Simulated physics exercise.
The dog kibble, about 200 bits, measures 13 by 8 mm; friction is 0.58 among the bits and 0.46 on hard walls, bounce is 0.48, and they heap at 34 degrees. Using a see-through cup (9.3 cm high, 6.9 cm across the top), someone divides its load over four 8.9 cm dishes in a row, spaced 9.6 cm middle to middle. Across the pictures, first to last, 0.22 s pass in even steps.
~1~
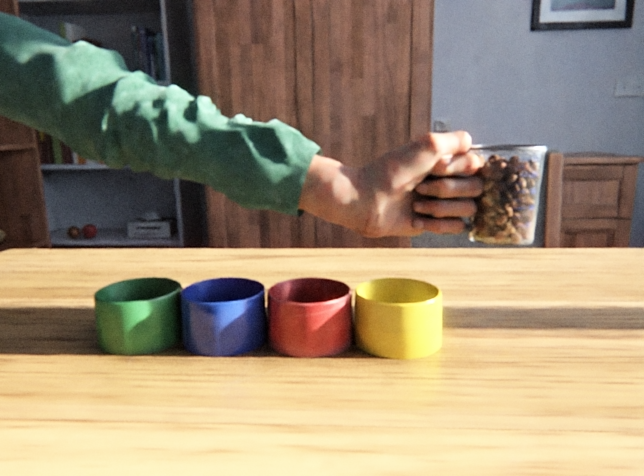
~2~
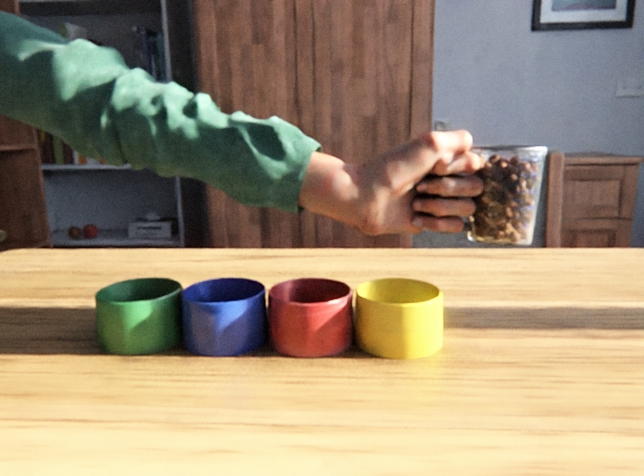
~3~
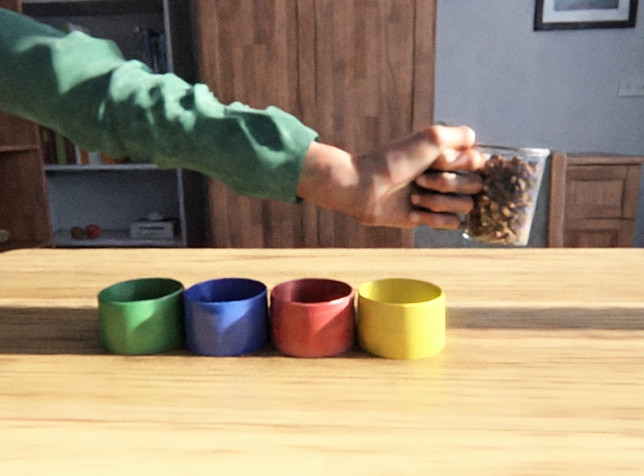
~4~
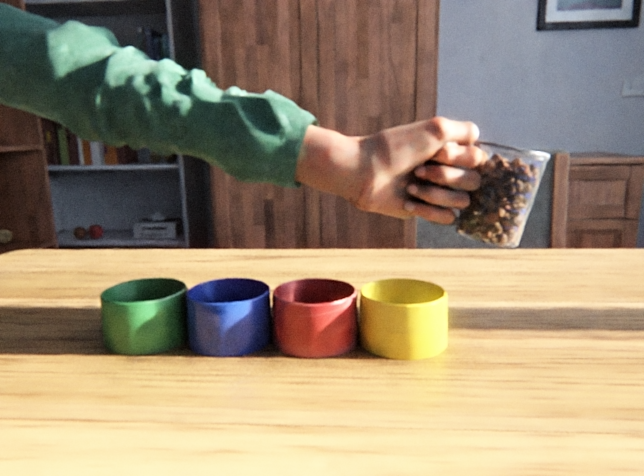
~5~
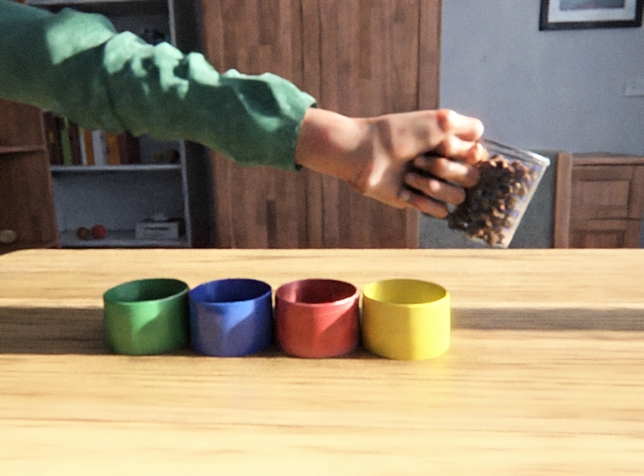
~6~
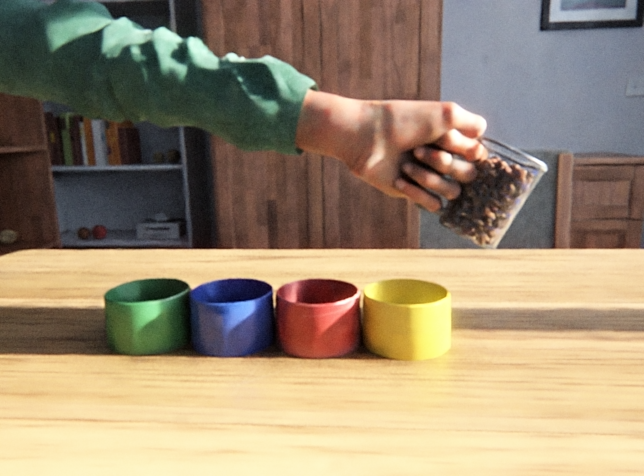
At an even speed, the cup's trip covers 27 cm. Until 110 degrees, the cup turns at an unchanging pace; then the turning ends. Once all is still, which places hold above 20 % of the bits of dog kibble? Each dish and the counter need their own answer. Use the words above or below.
Red dish - below; blue dish - below; green dish - below; yellow dish - above; counter - above.
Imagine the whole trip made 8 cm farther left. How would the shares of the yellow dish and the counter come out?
Then: Yellow 30, counter 10.
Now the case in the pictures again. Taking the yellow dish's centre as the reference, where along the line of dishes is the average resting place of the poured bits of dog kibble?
1 cm to the right.
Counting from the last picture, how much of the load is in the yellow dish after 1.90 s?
So far, roughly 45 per cent.
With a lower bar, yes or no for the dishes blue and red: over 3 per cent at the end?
For the blue dish, no, it doesn't; for the red dish, yes, it does.
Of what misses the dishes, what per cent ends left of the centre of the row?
Some 0 per cent.
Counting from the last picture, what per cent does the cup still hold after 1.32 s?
About 20 percent of the load.
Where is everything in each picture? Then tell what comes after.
The first picture shows cup at (503, 194), tilt 0 degrees, lip at (541, 147), moved 0.0 cm; middle of the pieces at (502, 196); yellow dish at (398, 291); red dish at (310, 290); blue dish at (223, 290); green dish at (139, 290).
The second picture shows cup at (503, 194), tilt 1 degrees, lip at (542, 148), moved 0.1 cm; middle of the pieces at (501, 196).
The third picture shows cup at (501, 194), tilt 5 degrees, lip at (544, 151), moved 0.5 cm; middle of the pieces at (500, 196).
The fourth picture shows cup at (498, 194), tilt 12 degrees, lip at (545, 155), moved 1.1 cm; middle of the pieces at (497, 196).
The fifth picture shows cup at (494, 194), tilt 19 degrees, lip at (545, 161), moved 1.7 cm; middle of the pieces at (492, 196).
The sixth picture shows cup at (489, 194), tilt 26 degrees, lip at (543, 168), moved 2.4 cm; middle of the pieces at (486, 196); yellow dish at (406, 292); red dish at (318, 291); blue dish at (232, 291); green dish at (148, 290).
Then, 0.79 s after the last picture, tilt 110 degrees; cup holds 50 %, yellow 15 %.
Then, 1.32 s after the last picture, tilt 110 degrees; cup holds 20 %, yellow 45 %.
Then, 1.90 s after the last picture, tilt 110 degrees; cup holds 10 %, red 10 %, yellow 45 %.
In the end, red 10 %, blue 0 %, green 0 %, yellow 45 %, counter 30 %, cup 10 %.
